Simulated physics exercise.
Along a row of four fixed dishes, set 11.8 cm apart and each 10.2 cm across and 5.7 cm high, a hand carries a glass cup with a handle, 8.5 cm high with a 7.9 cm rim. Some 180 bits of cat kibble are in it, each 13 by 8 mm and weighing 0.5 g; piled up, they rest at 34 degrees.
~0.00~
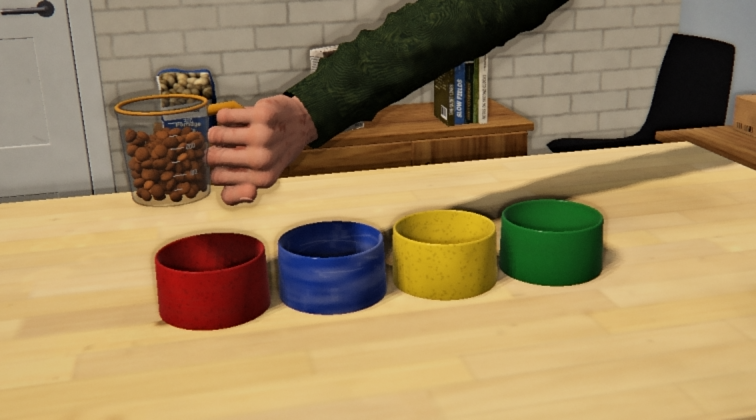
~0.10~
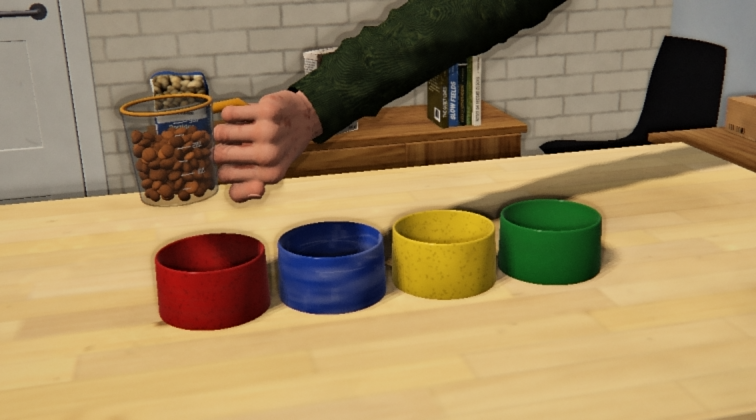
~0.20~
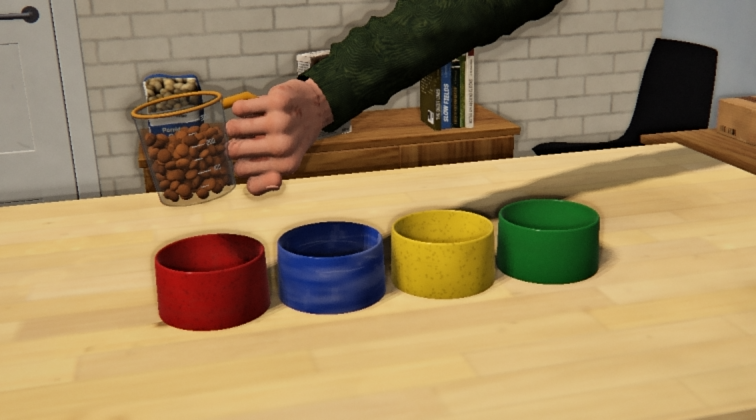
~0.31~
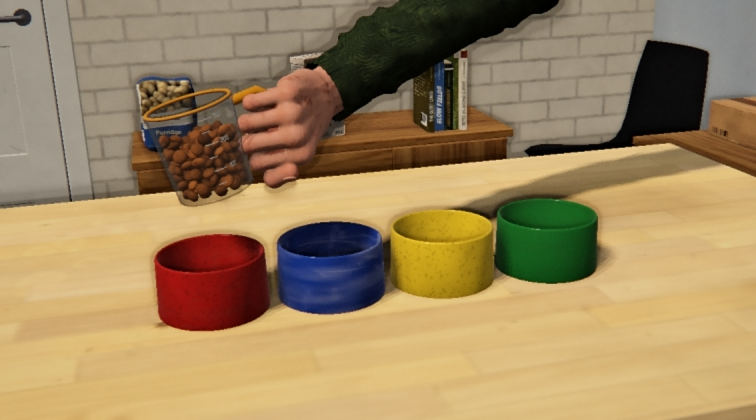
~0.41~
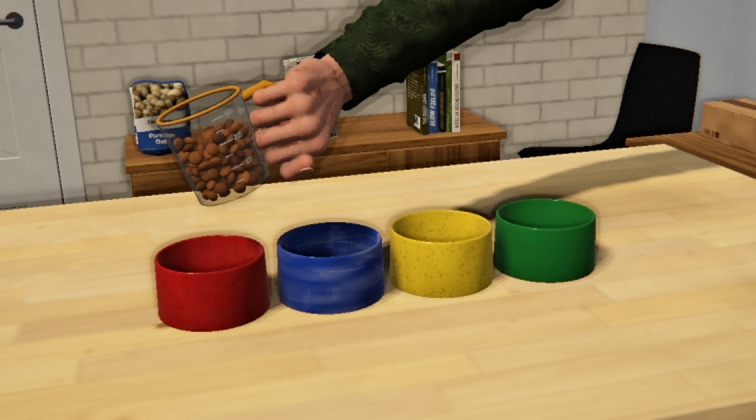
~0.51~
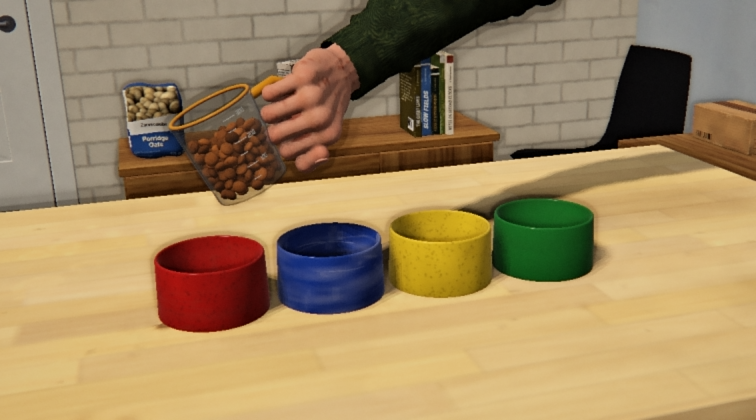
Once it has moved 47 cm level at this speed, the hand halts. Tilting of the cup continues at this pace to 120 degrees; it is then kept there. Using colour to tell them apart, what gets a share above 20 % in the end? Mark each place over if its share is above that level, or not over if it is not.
Red: Not over, blue: Not over, green: Not over, yellow: Over, counter: Not over.
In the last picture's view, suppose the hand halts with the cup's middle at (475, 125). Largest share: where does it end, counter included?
The largest share goes to yellow.
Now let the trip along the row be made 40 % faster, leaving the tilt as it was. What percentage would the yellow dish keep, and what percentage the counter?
The shares would then be yellow 10 and counter 10.
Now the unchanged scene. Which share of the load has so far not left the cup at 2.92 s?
Some 0 per cent of the load.
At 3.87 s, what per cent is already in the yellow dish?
Estimate: Near 90 %.
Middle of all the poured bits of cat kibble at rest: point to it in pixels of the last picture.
Close to pixel (439, 261).
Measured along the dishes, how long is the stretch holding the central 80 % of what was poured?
Some 7 centimetres.
After 1.95 s, tilt 99 degrees; cup holds 95 %, blue 5 %.
Then, at 2.92 s, tilt 120 degrees; cup holds 0 %, blue 5 %, yellow 90 %.
After 3.87 s, tilt 120 degrees; cup holds 0 %, blue 5 %, yellow 90 %.
In the end, at 4.2 s, red 0 %, blue 5 %, green 0 %, yellow 90 %, counter 5 %.
